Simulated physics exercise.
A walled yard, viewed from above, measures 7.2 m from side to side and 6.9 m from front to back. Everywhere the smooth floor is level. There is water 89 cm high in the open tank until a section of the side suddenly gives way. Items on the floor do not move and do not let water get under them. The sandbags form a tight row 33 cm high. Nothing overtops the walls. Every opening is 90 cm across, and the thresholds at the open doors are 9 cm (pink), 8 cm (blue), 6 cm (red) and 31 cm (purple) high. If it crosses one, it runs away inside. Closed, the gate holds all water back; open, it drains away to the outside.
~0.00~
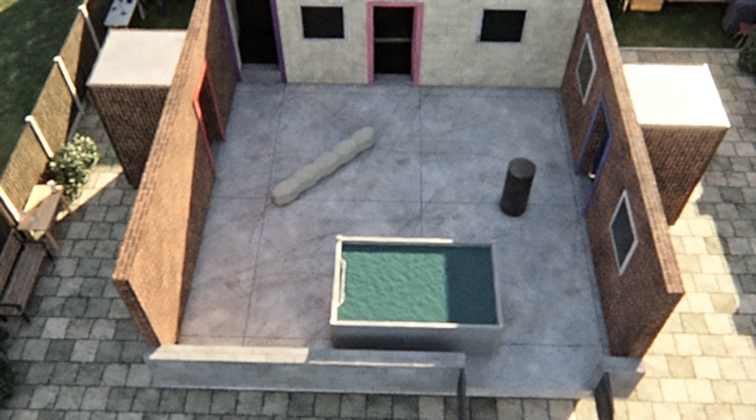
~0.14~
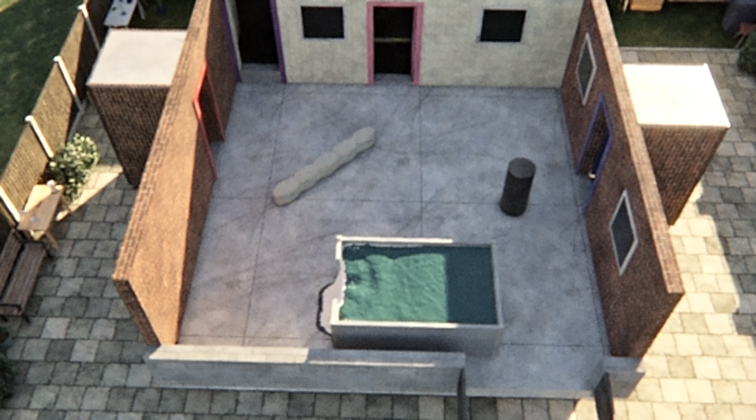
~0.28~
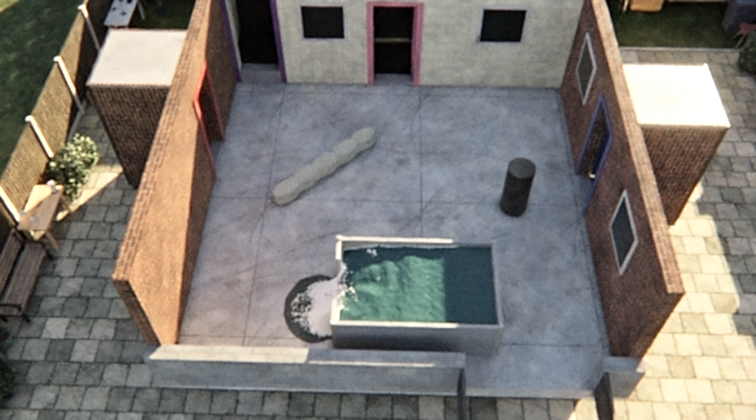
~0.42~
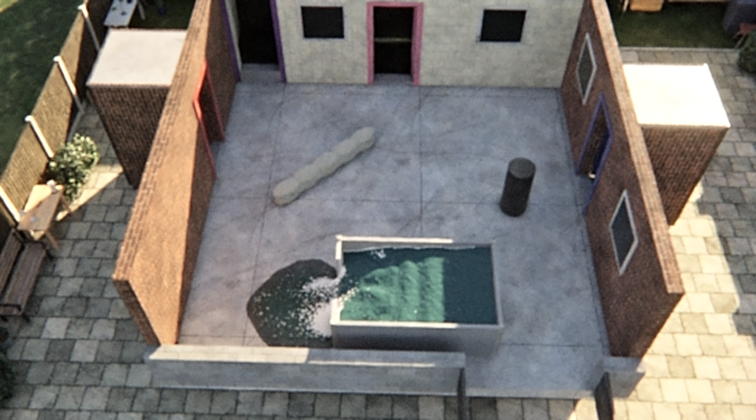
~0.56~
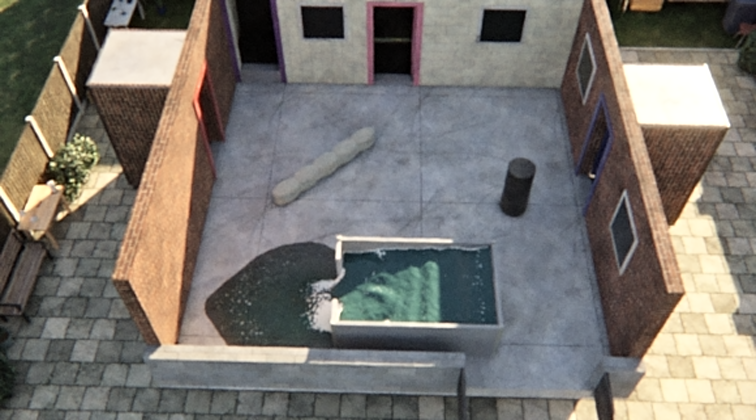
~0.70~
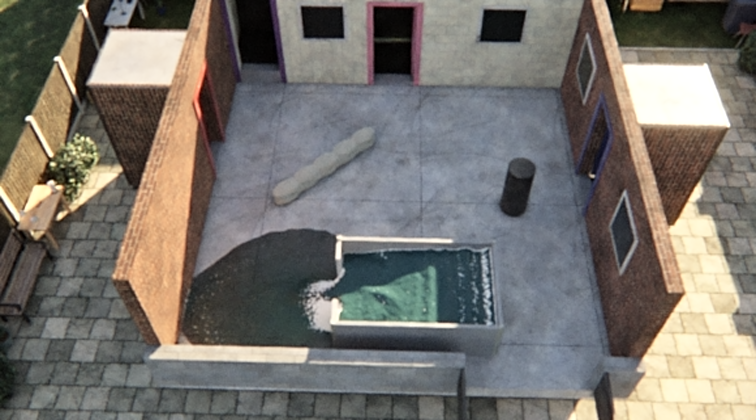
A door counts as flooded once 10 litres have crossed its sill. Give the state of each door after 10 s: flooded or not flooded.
State after that time: Pink door not flooded, blue door not flooded, red door flooded, purple door not flooded.
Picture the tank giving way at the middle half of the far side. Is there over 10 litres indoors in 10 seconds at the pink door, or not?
In that case, pink door: More than that.
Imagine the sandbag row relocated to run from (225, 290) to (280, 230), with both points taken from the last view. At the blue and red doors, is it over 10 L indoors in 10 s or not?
Note - blue: Limit held; red: Limit held.
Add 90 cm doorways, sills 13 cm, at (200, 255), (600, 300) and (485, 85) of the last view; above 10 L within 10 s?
In that order: Beyond it, short of it, short of it.
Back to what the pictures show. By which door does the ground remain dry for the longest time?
Door: Blue.
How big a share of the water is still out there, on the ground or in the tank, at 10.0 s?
96 %.
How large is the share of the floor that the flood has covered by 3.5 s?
Roughly 35 % of the floor.
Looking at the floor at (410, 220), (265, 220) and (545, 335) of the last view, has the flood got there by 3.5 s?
Going in order, clear, then covered, then clear.
After 1.4 s water covers 20 % of the floor and is deepest (56 cm) near (176, 355); pink door not reached, blue door not reached, red door not reached, purple door not reached.
After 2.2 s water covers 25 % of the floor and is deepest (42 cm) near (176, 355); pink door not reached, blue door not reached, red door 10 cm at the sill, 0 L in, purple door not reached.
After 3.5 s water covers 35 % of the floor and is deepest (30 cm) near (332, 311); pink door not reached, blue door not reached, red door 10 cm at the sill, 9 L in, purple door 22 cm at the sill, 0 L in.
After 6.0 s water covers 70 % of the floor and is deepest (22 cm) near (199, 299); pink door 8 cm at the sill, 1 L in, blue door not reached, red door 10 cm at the sill, 31 L in, purple door 21 cm at the sill, 0 L in.
After 10.0 s water covers 90 % of the floor and is deepest (16 cm) near (236, 88); pink door 7 cm at the sill, 1 L in, blue door 10 cm at the sill, 4 L in, red door 6 cm at the sill, 54 L in, purple door 16 cm at the sill, 0 L in.
